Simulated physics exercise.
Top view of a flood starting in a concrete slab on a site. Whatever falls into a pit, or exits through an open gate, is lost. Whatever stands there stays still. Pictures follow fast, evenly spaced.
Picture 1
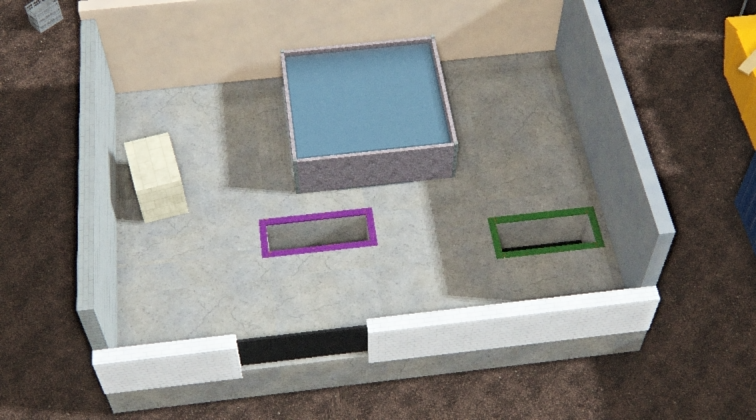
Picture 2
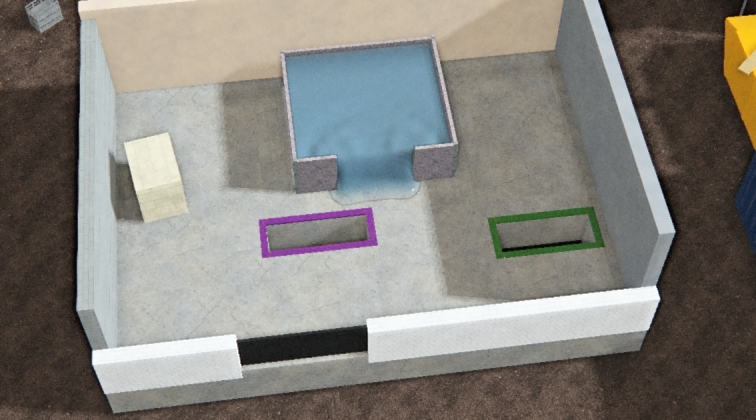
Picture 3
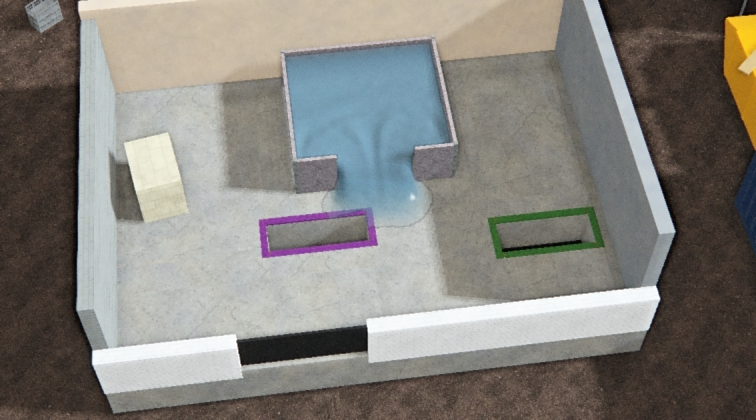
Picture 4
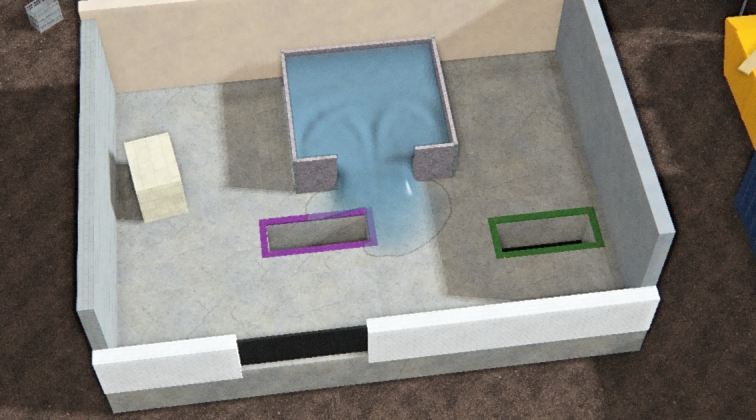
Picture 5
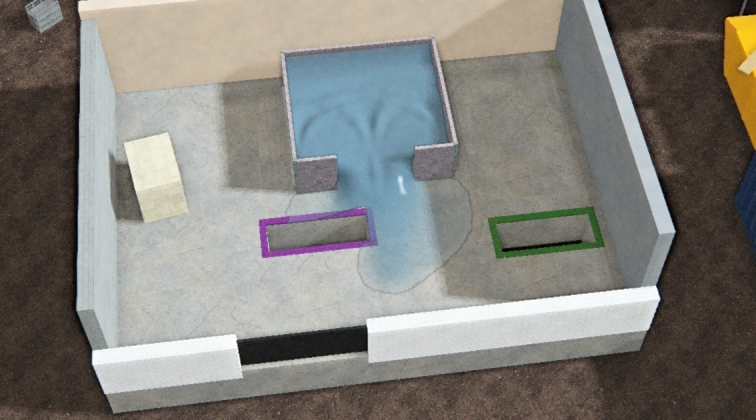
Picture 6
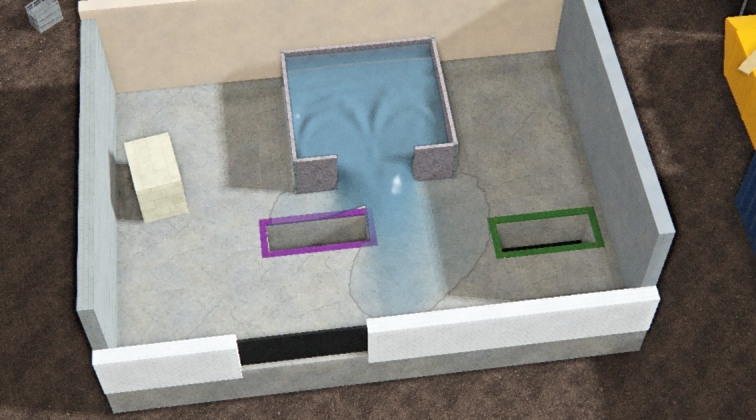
On a walled concrete slab, a water tank's front opens and water pours out, spreading past a purple-framed slot toward the front wall.
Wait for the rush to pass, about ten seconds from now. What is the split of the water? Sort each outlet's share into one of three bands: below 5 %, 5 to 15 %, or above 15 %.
Shares: The gate gets below 5 %; the green pit gets above 15 %; the purple pit gets above 15 %.
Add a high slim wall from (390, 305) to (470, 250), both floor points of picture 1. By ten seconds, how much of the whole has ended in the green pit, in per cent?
Result, green pit: Some 12 percent of the total.
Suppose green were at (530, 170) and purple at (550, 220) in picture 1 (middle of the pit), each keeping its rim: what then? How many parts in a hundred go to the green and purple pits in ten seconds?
Estimated shares - green: 0 %; purple: 30 %.
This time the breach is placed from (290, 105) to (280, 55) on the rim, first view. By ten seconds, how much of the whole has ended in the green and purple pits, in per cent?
Green 6 %, purple 15 %.
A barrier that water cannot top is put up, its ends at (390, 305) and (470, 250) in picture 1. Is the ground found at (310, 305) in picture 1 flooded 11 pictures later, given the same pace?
The spot in question would be waterlogged.
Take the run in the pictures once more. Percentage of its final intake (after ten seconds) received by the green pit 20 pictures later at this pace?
Close to 15 percent.
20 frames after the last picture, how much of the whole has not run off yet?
Roughly 76 per cent.
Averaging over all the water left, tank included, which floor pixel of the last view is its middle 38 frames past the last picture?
I'd mark it close to (370, 201).
A moment on, water covers 20 % of the floor; the gate 0 %, the green pit 0 %, the purple pit 8 %.
Next, water covers 30 % of the floor; the gate 0 %, the green pit 1 %, the purple pit 14 %.
Then, water covers 50 % of the floor; the gate 0 %, the green pit 3 %, the purple pit 20 %.
Later, water covers 60 % of the floor; the gate 0 %, the green pit 11 %, the purple pit 28 %.
In the end, water covers 80 % of the floor; the gate 0 %, the green pit 20 %, the purple pit 34 %.
